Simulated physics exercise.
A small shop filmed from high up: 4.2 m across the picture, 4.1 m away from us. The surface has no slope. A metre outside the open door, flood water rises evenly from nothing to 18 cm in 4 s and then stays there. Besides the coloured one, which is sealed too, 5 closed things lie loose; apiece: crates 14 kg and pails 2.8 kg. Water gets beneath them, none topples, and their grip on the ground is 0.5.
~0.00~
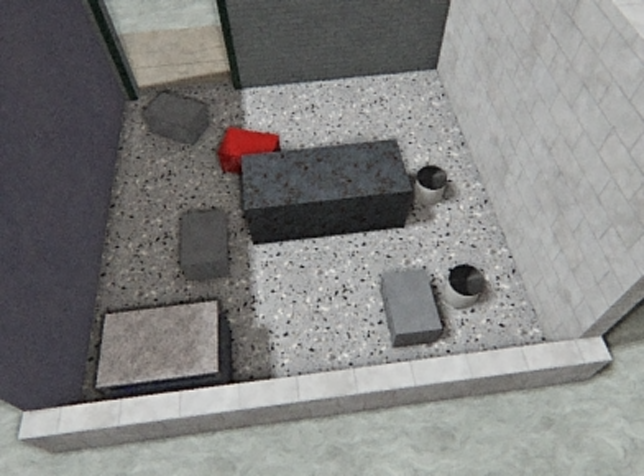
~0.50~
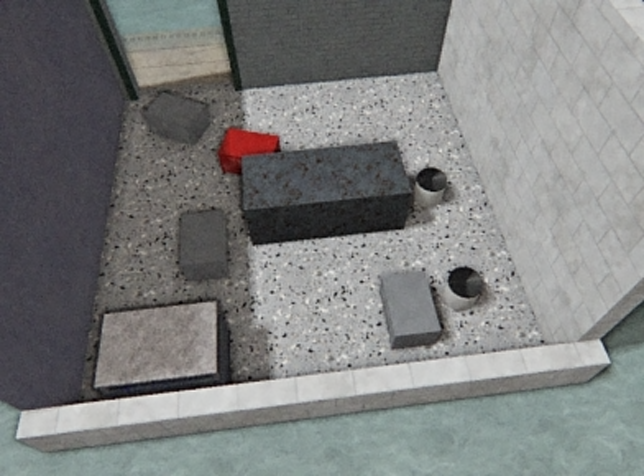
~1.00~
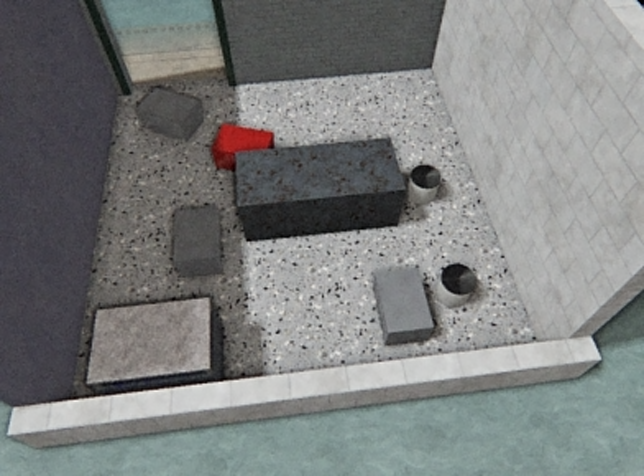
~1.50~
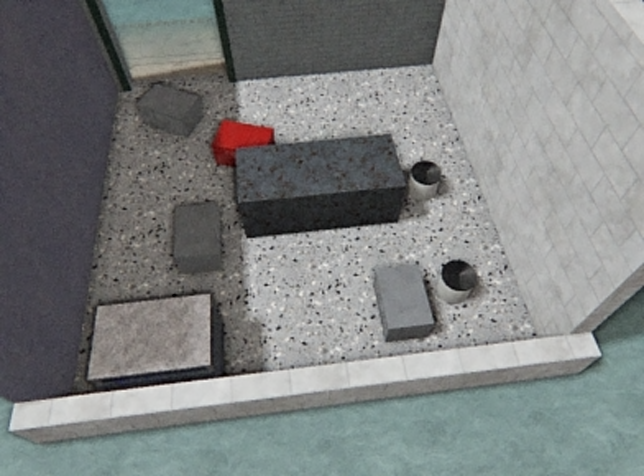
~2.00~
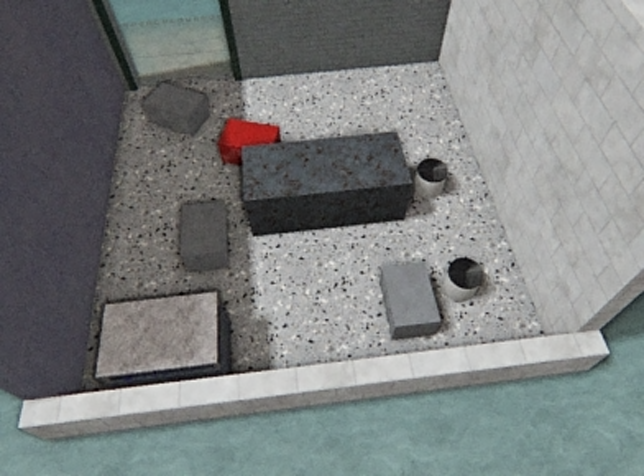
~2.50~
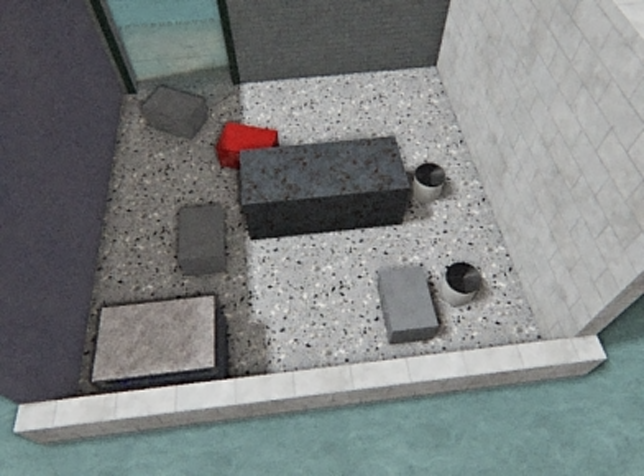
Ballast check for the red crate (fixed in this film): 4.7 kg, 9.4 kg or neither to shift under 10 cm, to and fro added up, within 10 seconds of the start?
For it, neither weight holds it.
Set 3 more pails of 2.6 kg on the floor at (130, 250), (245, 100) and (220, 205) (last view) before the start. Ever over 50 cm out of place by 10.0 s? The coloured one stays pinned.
In that order: More, short of it, short of it.
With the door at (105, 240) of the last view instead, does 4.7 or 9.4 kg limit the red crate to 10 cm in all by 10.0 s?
In that case neither load is enough.
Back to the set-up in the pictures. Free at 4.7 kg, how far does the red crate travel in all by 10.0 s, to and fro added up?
Some 300 cm in all.
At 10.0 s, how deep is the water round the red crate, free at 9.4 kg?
About 4 cm.
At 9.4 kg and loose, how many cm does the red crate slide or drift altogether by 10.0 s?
Some 200 cm in all.
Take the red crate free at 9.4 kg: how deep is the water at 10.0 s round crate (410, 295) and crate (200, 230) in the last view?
Roughly 5 and 7 cm.
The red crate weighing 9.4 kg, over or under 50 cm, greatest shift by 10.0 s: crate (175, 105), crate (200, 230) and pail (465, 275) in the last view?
In that order: Over, more, under.
After 3.5 s the red crate would be 0 cm from its start with 4.7 kg and 0 cm from its start with 9.4 kg; 0 cm of water round it then.
After 4.5 s the red crate would be 22 cm from its start with 4.7 kg and 15 cm from its start with 9.4 kg; 3 cm of water round it then.
After 7.0 s the red crate would be 78 cm from its start with 4.7 kg and 33 cm from its start with 9.4 kg; 5 cm of water round it then.
After 10.0 s the red crate would be 232 cm from its start with 4.7 kg and 200 cm from its start with 9.4 kg; 4 cm of water round it then.
